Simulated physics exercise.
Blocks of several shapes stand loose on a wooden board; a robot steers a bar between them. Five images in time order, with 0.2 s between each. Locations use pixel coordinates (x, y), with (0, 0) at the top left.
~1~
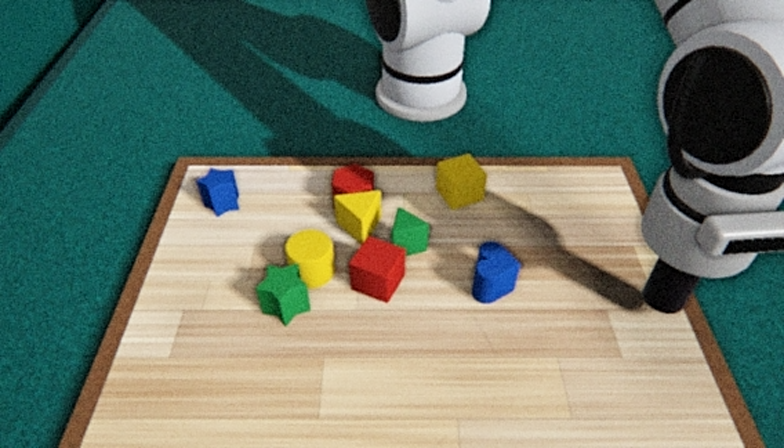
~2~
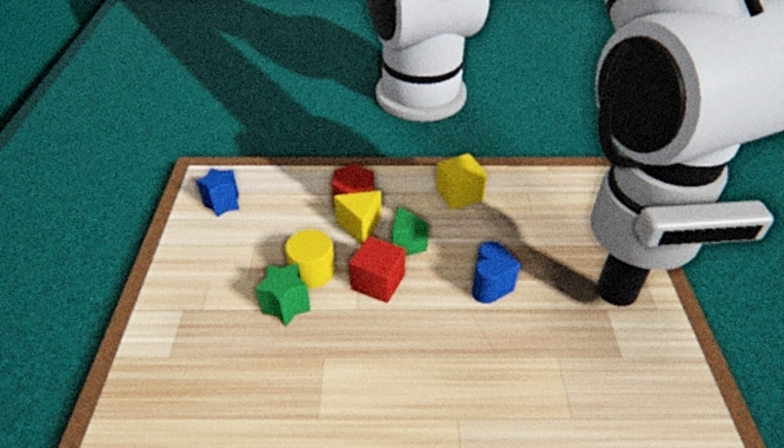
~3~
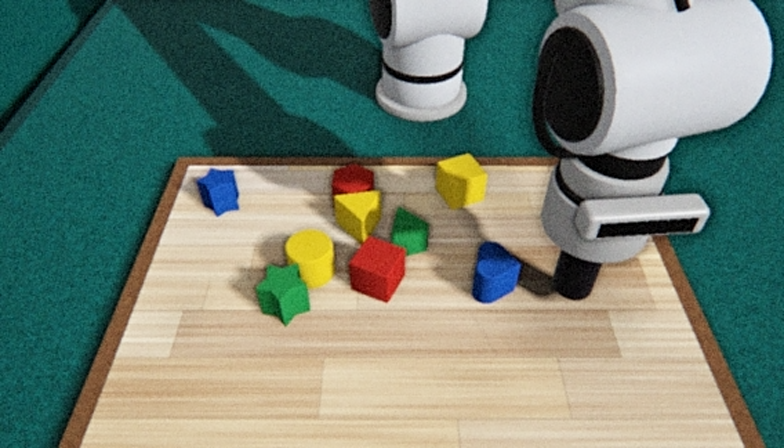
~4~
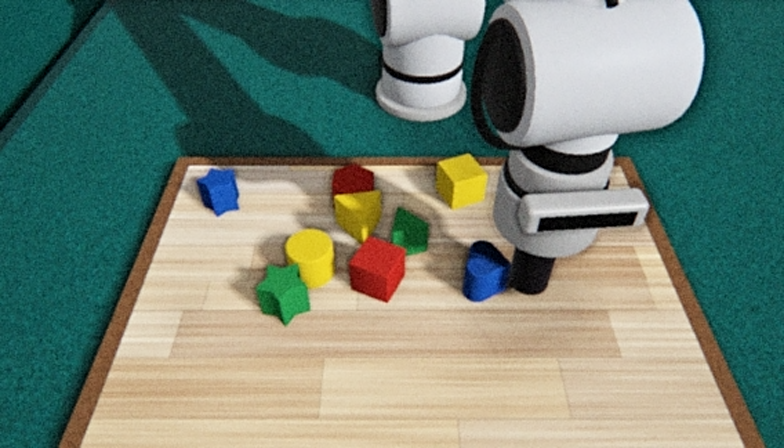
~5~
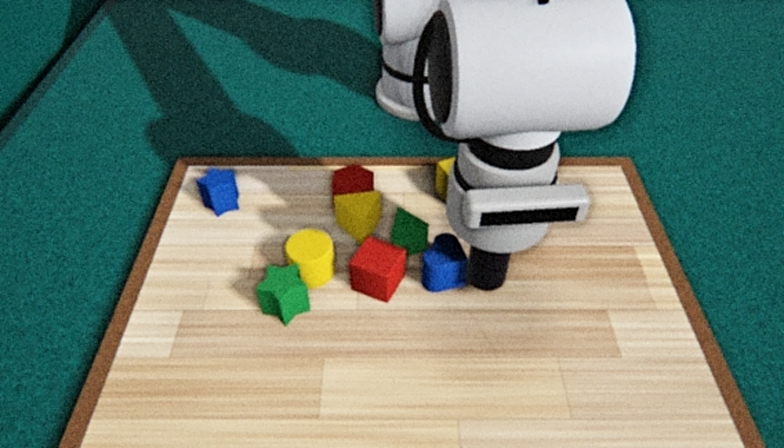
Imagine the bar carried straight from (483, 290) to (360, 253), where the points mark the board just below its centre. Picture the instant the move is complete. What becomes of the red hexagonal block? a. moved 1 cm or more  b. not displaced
The correct letter is a.
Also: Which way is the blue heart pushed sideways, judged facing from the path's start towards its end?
To the right.
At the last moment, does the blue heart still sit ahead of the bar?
Yes, it checks out.
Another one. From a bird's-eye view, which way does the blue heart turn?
Watching from overhead, you'd notice the blue heart rotating clockwise.
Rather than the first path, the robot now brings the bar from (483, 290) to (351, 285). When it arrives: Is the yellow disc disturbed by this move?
Once the bar is done, the yellow disc is in a new spot.
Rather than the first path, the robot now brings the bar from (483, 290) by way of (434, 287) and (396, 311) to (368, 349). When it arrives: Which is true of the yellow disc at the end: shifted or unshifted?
When the path is over, the yellow disc is still on its spot.
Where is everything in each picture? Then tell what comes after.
In the first picture, bar tip (663, 298); block tops, red hexagonal block (353, 177); red square piece (378, 255); green triangular block (407, 220); blue heart (496, 259).
In the second picture, bar (616, 291); blocks unchanged.
In the third picture, bar (572, 285); blocks unchanged.
In the fourth picture, bar (528, 281); blue heart (486, 258).
In the fifth picture, bar (486, 277); red hexagonal block (353, 177); red square piece (378, 255); green triangular block (407, 220); blue heart (446, 250).
On the path given first. One third of the way, bar (442, 264); red square piece (366, 251), turned 40° anticlockwise; green triangular block (397, 212), turned 25° anticlockwise; blue heart (408, 232), turned 25° clockwise.
Two thirds of the way, bar (399, 251); red hexagonal block (352, 175); red square piece (361, 249), turned 55° anticlockwise; green triangular block (389, 196), turned 15° clockwise; blue heart (378, 216), turned 60° clockwise.
At the end, bar (360, 239); red hexagonal block (348, 168), turned 50° clockwise; red square piece (330, 249), turned 90° anticlockwise; green triangular block (384, 192), turned 40° clockwise; blue heart (343, 204), turned 70° clockwise.
